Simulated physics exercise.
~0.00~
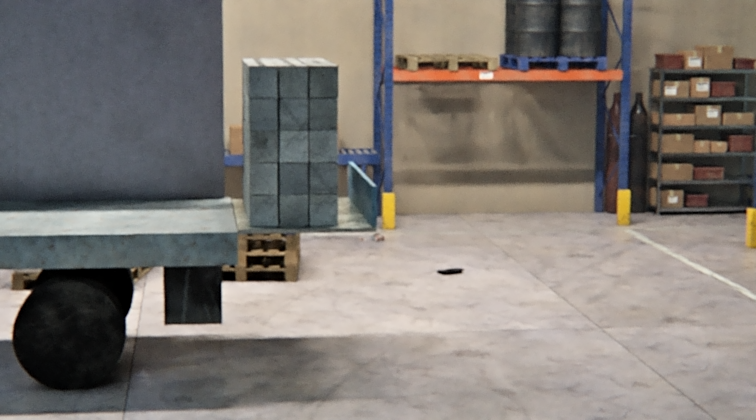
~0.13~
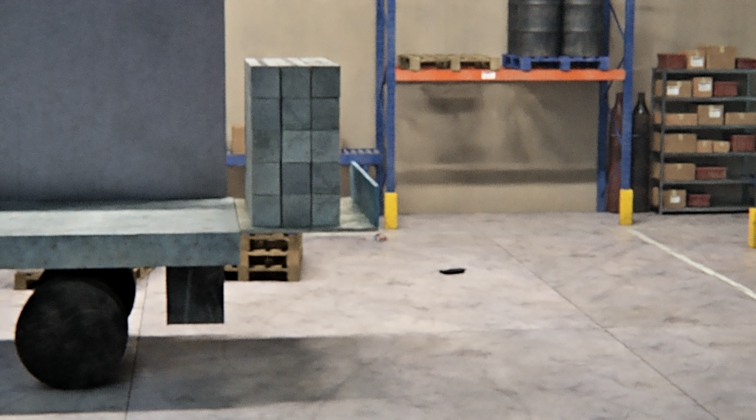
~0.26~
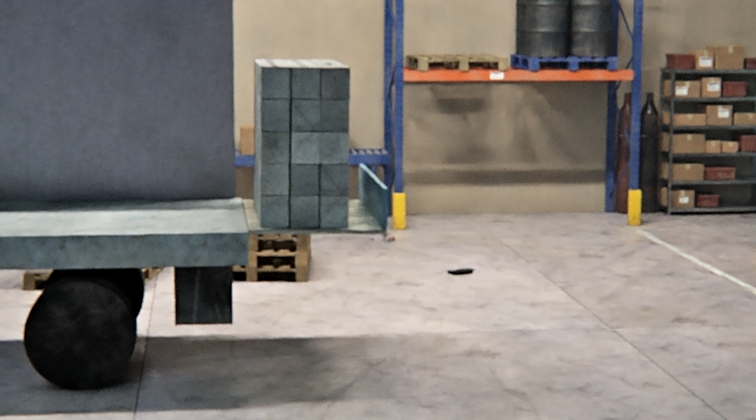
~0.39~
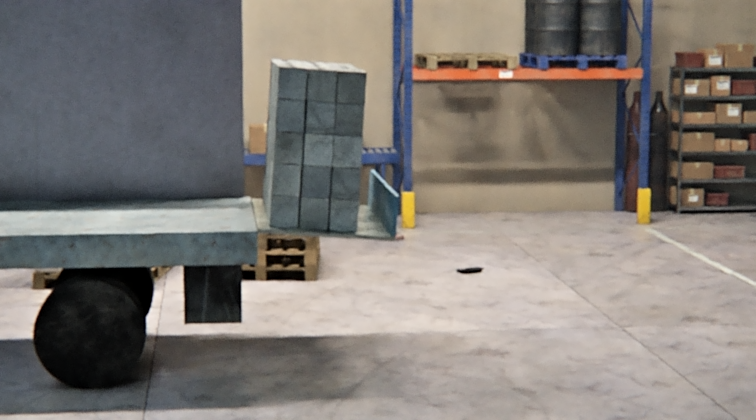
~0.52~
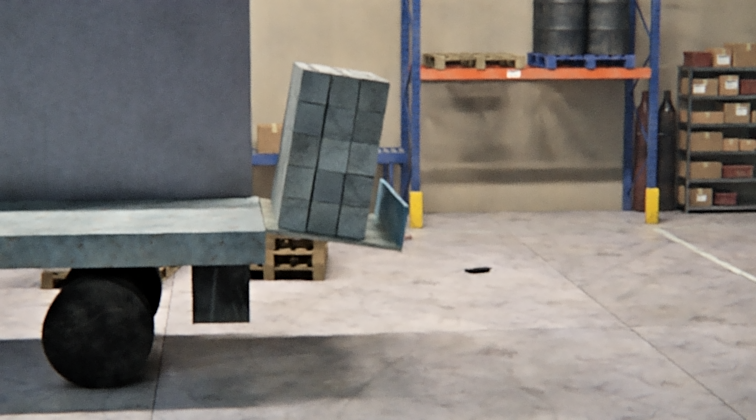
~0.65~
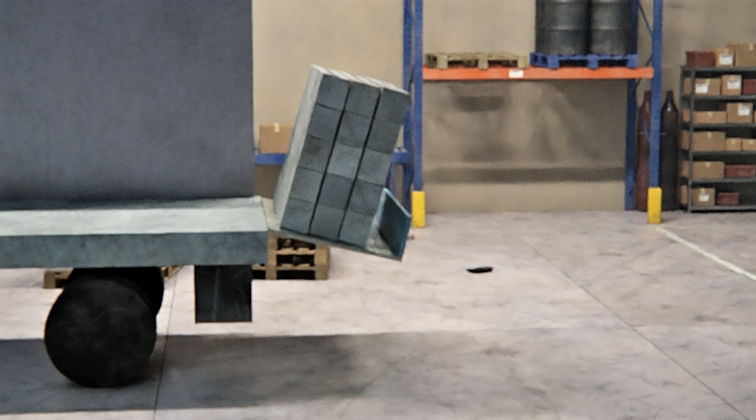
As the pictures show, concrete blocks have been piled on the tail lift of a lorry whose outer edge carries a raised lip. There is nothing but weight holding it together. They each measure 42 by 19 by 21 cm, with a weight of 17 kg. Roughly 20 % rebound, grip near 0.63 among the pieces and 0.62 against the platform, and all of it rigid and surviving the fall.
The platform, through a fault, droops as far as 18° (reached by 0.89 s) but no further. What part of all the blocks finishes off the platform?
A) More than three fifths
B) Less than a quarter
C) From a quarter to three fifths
Option C: From a quarter to three fifths.
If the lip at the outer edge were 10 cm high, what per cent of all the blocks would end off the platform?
I'd say 70 % in that case.
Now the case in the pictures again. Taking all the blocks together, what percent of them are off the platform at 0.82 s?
By then 0 %.
After 0.82 s, slope 18°; none of the 51 blocks off the platform, 51 disturbed.
After 1.04 s, slope 18°; 13 of the 51 blocks off the platform.
After 1.54 s, slope 18°; 20 of the 51 blocks off the platform.
By the end (2.2 s), slope 18°; 21 of the 51 blocks off the platform. That is 41 per cent.
